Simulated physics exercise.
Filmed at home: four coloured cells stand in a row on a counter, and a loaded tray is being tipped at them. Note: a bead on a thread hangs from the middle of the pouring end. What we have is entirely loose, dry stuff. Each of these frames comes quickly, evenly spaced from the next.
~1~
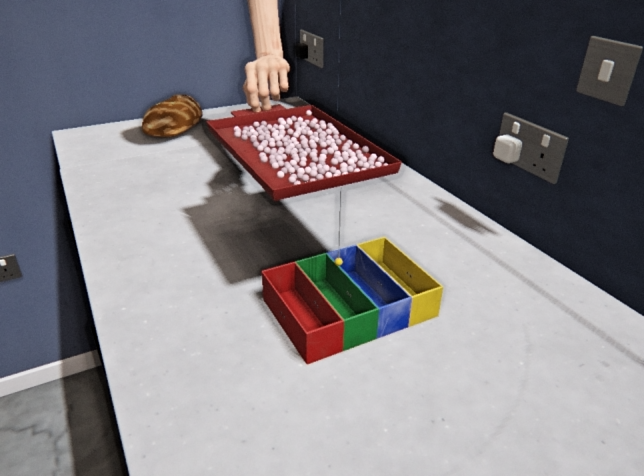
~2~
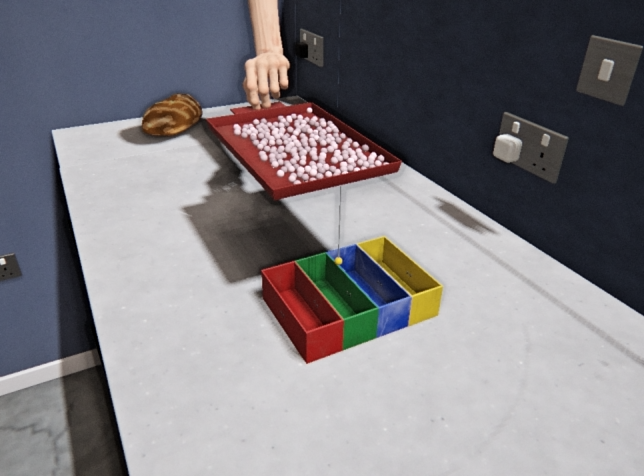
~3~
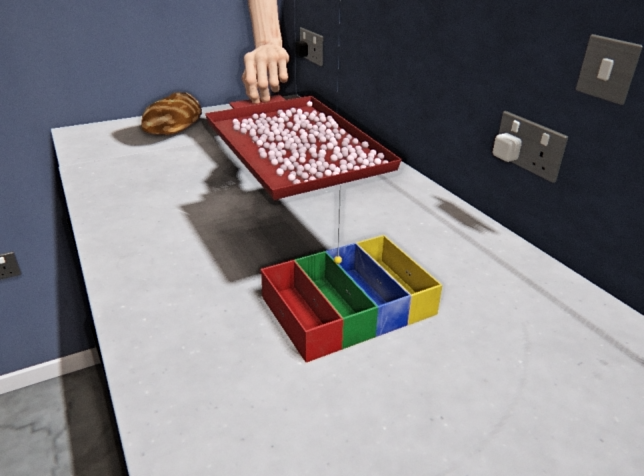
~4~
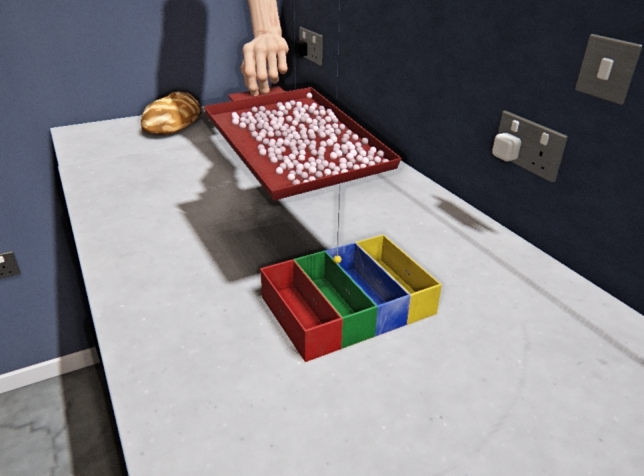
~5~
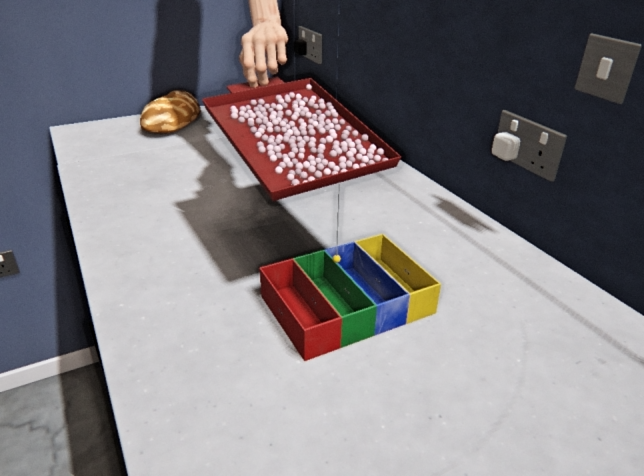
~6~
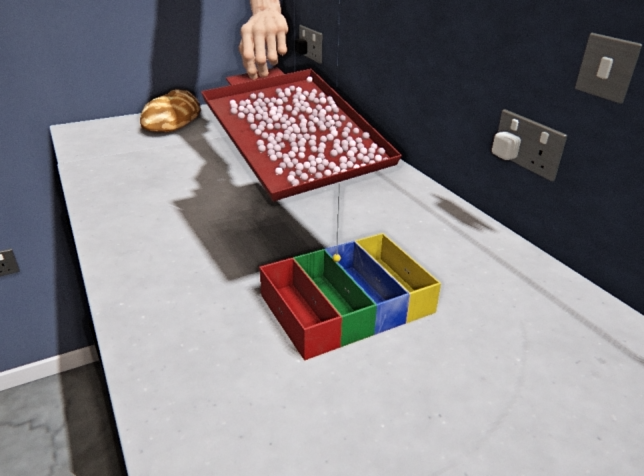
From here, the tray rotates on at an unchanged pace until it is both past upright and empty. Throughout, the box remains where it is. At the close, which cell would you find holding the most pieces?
You would find the most in the red cell.
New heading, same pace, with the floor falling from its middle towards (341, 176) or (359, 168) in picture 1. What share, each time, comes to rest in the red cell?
Case one near 0 %; case two near 0 %.
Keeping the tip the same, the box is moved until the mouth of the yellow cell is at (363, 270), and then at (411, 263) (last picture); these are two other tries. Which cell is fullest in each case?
Attempt 1 - that green cell; attempt 2 - red.
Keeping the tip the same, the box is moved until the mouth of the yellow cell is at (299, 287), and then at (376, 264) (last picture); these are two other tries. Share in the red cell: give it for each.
Close to 0 in a hundred, then close to 60 in a hundred.
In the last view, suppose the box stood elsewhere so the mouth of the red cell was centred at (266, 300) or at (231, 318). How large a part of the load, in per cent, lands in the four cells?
Roughly 90 per cent, then roughly 100 per cent.
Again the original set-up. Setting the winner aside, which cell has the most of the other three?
The runner-up is the green cell.
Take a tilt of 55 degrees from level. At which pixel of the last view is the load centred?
Somewhere near pixel (301, 163).
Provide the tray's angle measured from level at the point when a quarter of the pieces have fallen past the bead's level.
Angle: Close to 80°.
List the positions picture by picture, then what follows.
In the first picture, corners of the pouring end at (275, 188) and (399, 162), level; middle of the load at (305, 147), sugar pearls; bead on its thread at (339, 262); red cell at (325, 339); green cell at (361, 327); blue cell at (394, 315); yellow cell at (426, 304).
In the second picture, corners of the pouring end at (274, 188) and (399, 161), level; middle of the load at (305, 145).
In the third picture, corners of the pouring end at (274, 188) and (399, 159), tipped barely, lowest at the left corner; middle of the load at (305, 141).
In the fourth picture, corners of the pouring end at (274, 189) and (398, 158), tipped a little, lowest at the left corner; middle of the load at (304, 137).
In the fifth picture, corners of the pouring end at (273, 190) and (398, 156), tipped a little, lowest at the left corner; middle of the load at (304, 133).
In the sixth picture, corners of the pouring end at (273, 191) and (398, 155), tipped a little, lowest at the left corner; middle of the load at (304, 130), nearly all on the move; red cell at (323, 335); green cell at (358, 323); blue cell at (392, 311); yellow cell at (423, 300).
Soon, tray tipped steeply; nearly all on the tray; a stray few in the red cell; a small part falling or outside the box.
A while on, tray tipped right over; a small part on the tray; about a third in the red cell; a small part in the green cell; about a third falling or outside the box.
Towards the end, tray tipped past a quarter turn; about half in the red cell; a small part in the green cell; a stray few in the blue cell; about a third falling or outside the box.
Finally, tray tipped past a quarter turn; about half in the red cell; a small part in the green cell; a stray few in the blue cell; none in the yellow cell; about a third outside the box.
